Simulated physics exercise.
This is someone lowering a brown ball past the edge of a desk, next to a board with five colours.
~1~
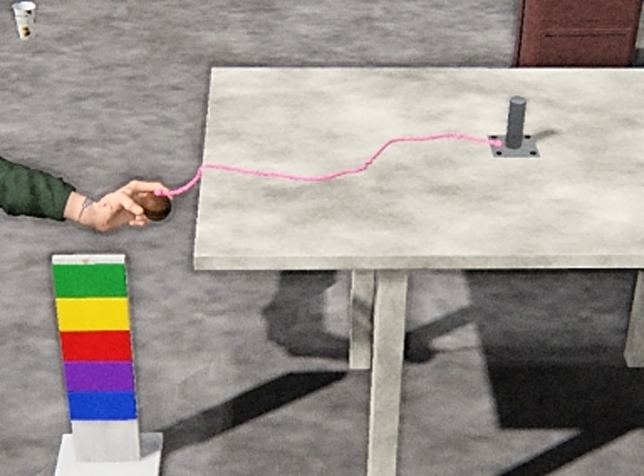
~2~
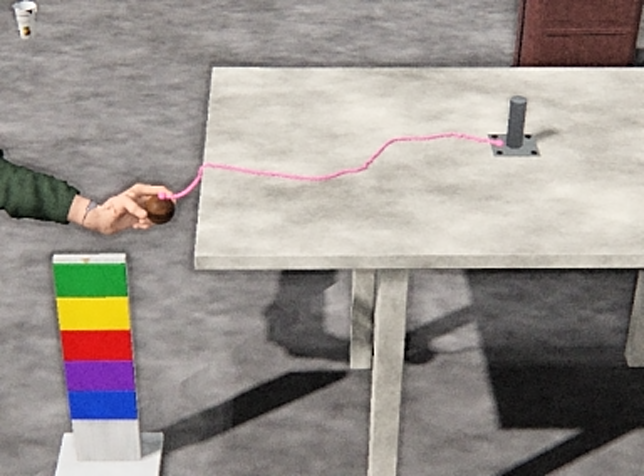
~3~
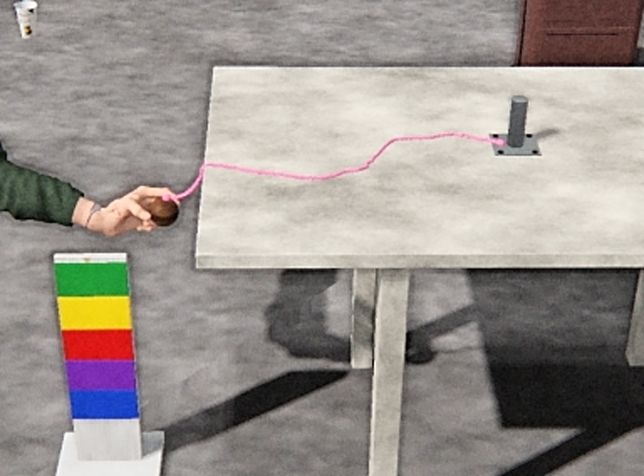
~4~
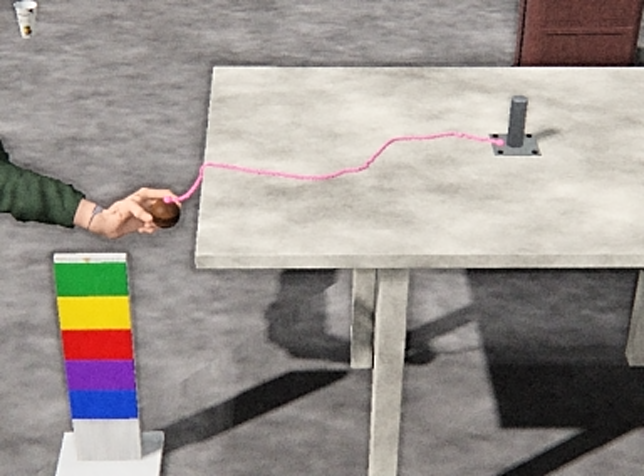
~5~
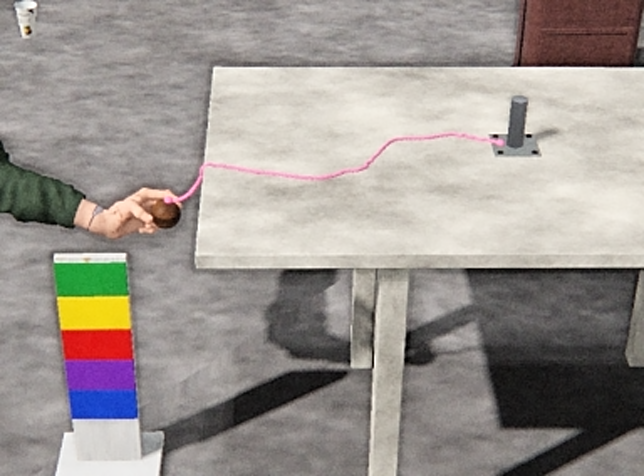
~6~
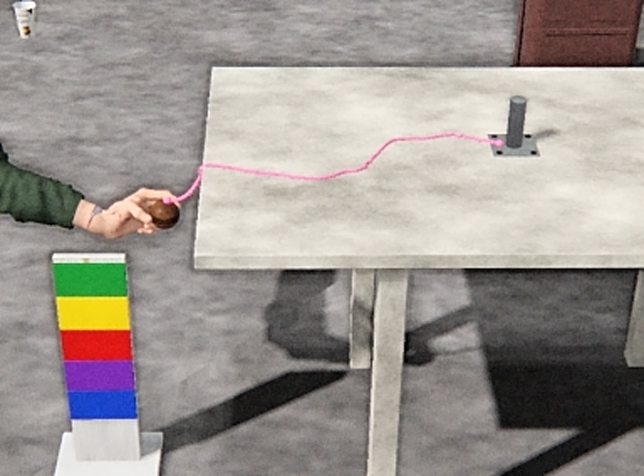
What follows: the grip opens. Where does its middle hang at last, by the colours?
The green one.
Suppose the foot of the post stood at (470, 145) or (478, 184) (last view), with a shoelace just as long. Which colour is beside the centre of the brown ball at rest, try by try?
It would be yellow; yellow.
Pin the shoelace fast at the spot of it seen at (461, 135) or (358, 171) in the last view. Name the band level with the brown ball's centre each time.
One after the other, green; above them all.
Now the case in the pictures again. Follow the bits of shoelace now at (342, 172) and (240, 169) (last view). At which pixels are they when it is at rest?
At (291, 158), then (203, 183).
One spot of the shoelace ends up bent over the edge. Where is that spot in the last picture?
Near (259, 173).
Early on, ball near (238, 271); level with green.
Midway, ball near (211, 279); level with green.
Finally, ball near (211, 280); level with green. The shoelace holds its middle at green.
